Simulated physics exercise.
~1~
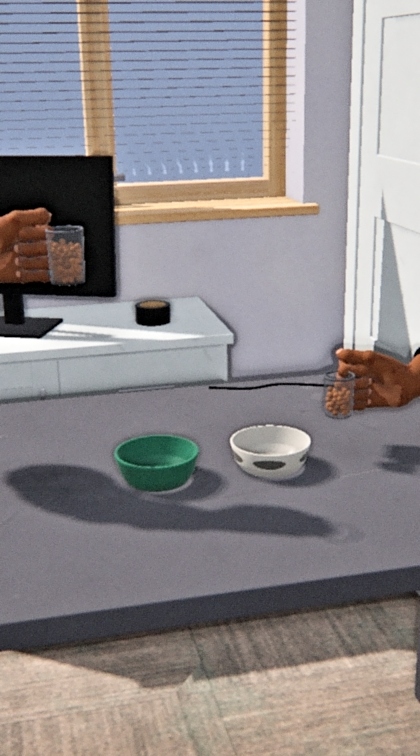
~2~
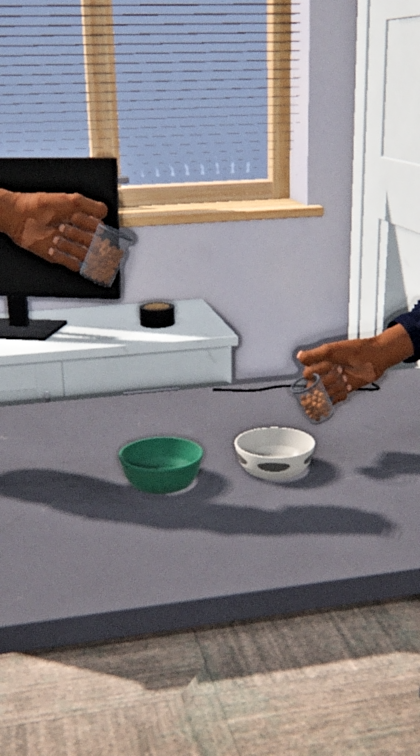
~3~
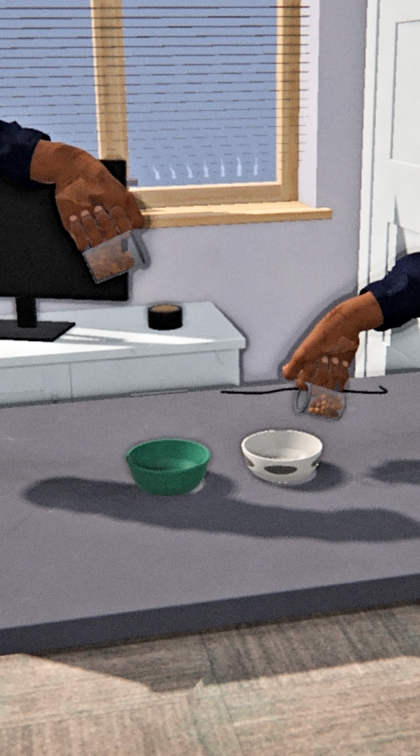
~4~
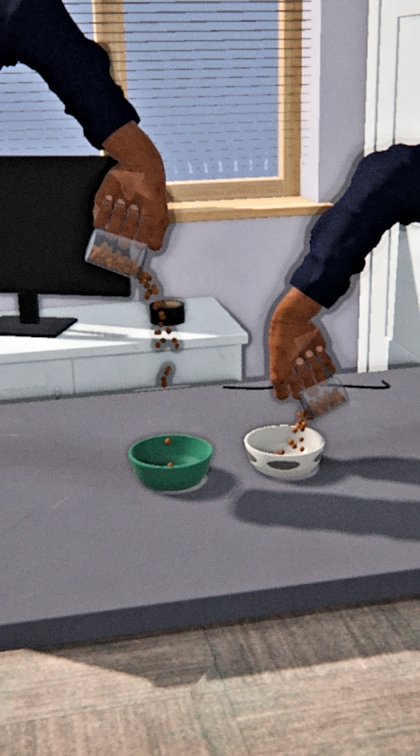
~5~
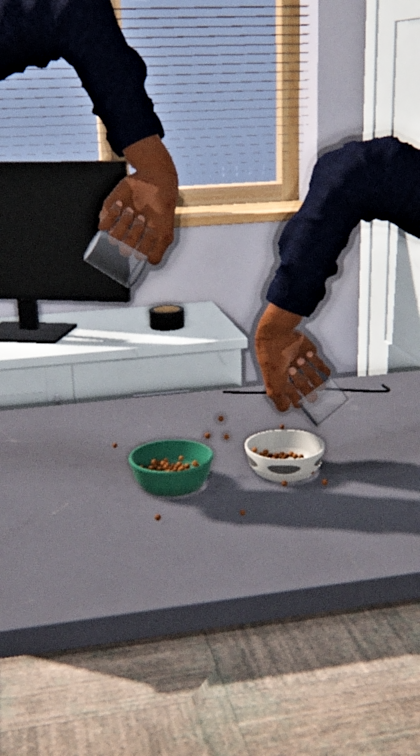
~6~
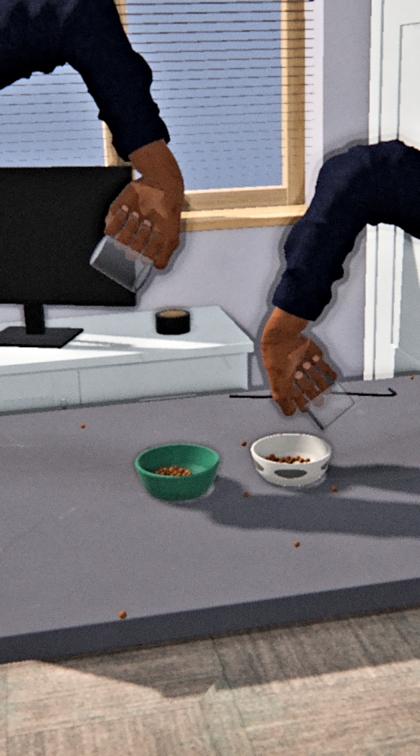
In the video, two hands tip clear cups of small brown pieces over a gray table, the left cup held higher above a green bowl and the right above a white one. Both cups empty, and most pieces settle in the bowls while a few from the left scatter across the tabletop.
